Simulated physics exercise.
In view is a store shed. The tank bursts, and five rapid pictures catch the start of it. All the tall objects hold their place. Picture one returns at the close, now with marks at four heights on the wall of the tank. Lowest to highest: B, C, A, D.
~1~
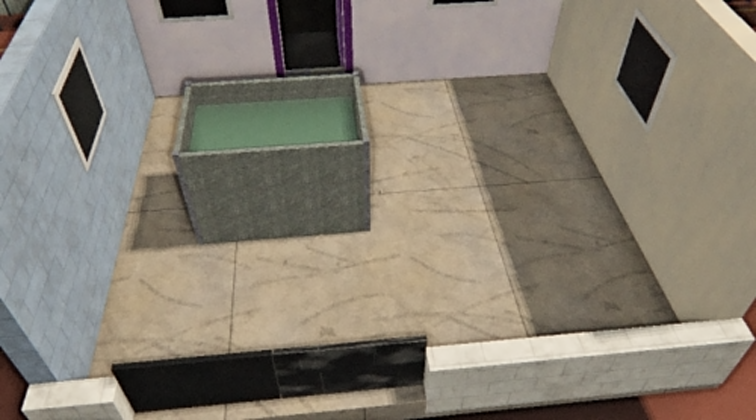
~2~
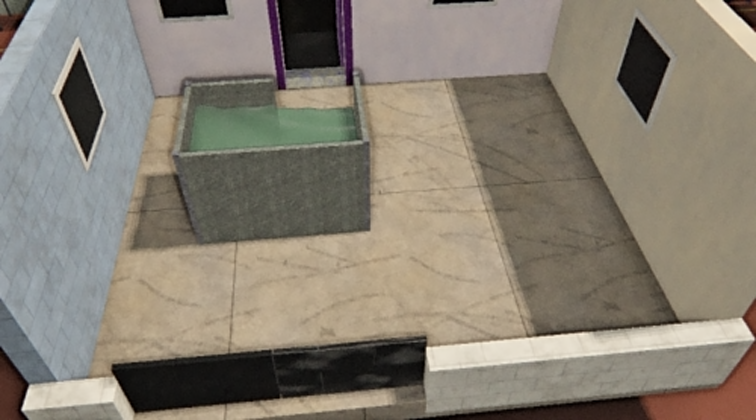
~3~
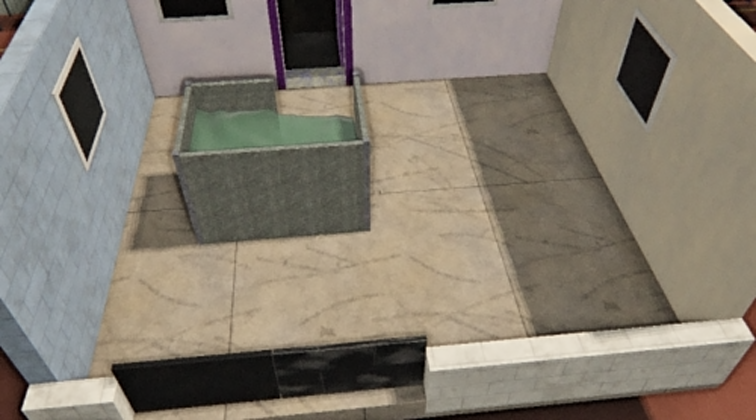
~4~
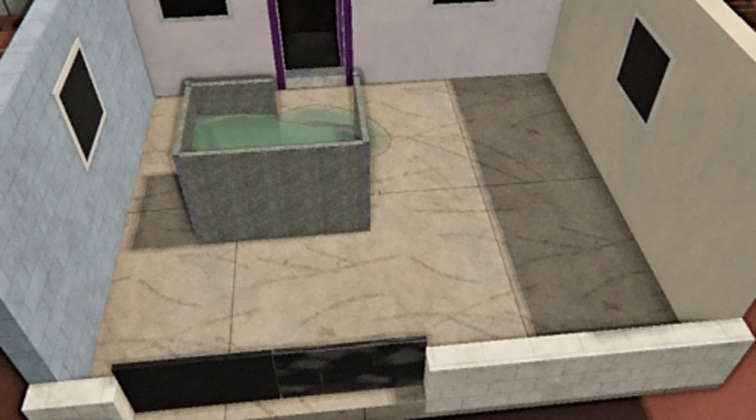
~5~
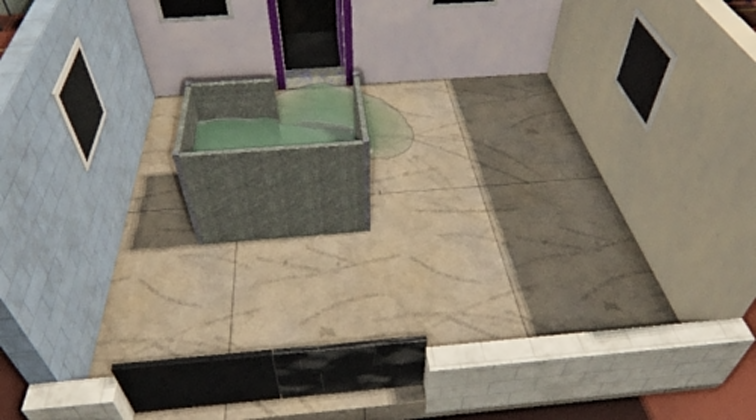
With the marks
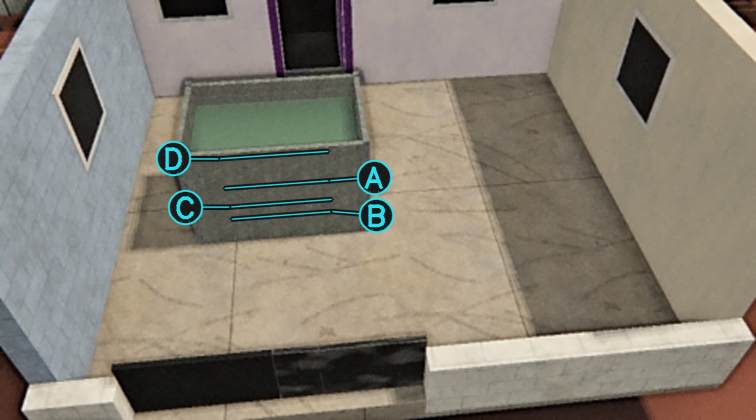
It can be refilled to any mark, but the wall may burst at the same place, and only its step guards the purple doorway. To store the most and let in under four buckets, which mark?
The limit is B.
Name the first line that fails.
The answer is C.
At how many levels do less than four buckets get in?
One of the four.
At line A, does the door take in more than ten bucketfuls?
Yes, clearly.
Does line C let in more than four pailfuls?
Yes.
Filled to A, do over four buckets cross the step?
Yes, that goes wrong.
On the marked copy, A at (277, 184); B at (282, 215); C at (280, 203); D at (273, 155); from the bottom up B, C, A, D.
If A is chosen, dozens of bucketfuls pour in.
If B is chosen, a bucket or two gets in.
If C is chosen, about 9 bucketfuls get in.
If D is chosen, dozens of bucketfuls pour in.
